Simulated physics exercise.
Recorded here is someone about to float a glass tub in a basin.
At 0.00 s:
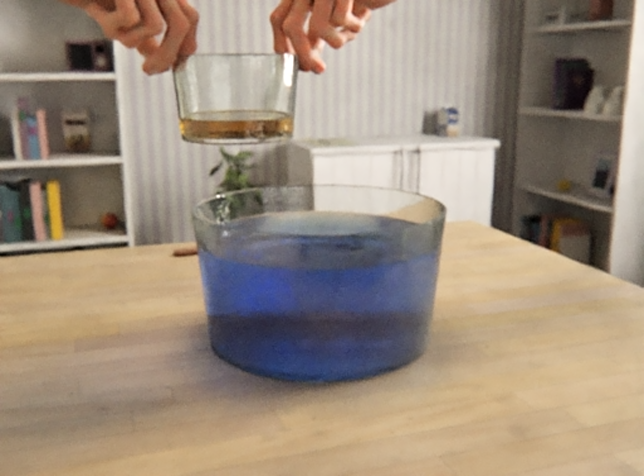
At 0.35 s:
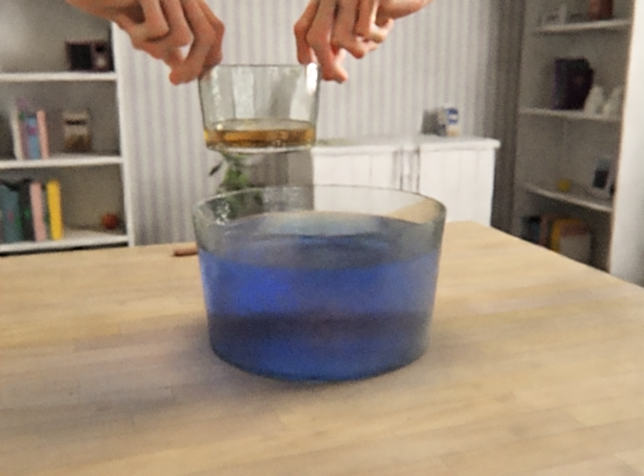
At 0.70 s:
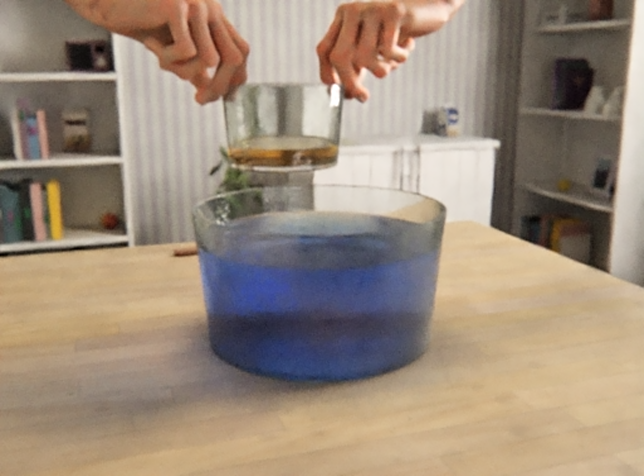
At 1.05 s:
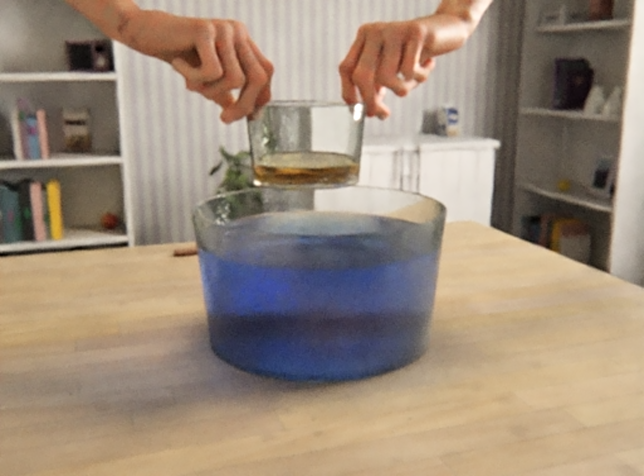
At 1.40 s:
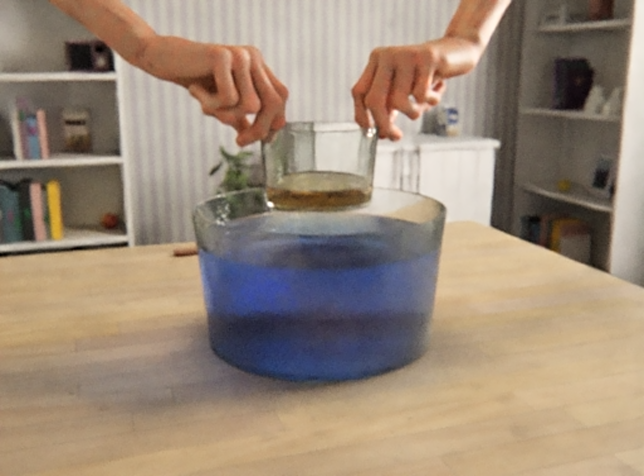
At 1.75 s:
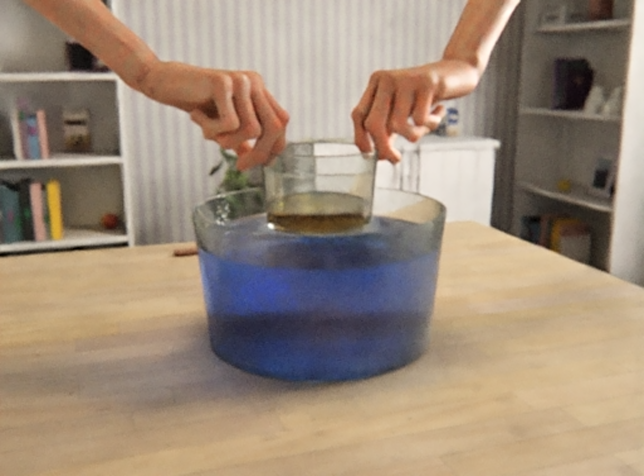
A small clear glass tub, about a quarter full of amber liquid, is held by its rim in two hands above a larger glass basin of blue liquid. The basin sits on a pale wooden table, seen from slightly above, with shelves and a white cabinet behind. The hands lower the tub steadily, drifting right, until it is just over the blue surface, while the camera stays still.
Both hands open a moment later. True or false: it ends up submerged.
False.
By 2.2 s, the tub dips into the dyed water.
By 2.8 s, it bobs and steadies.
By 5.0 s, the tub floats with about half of its side showing.
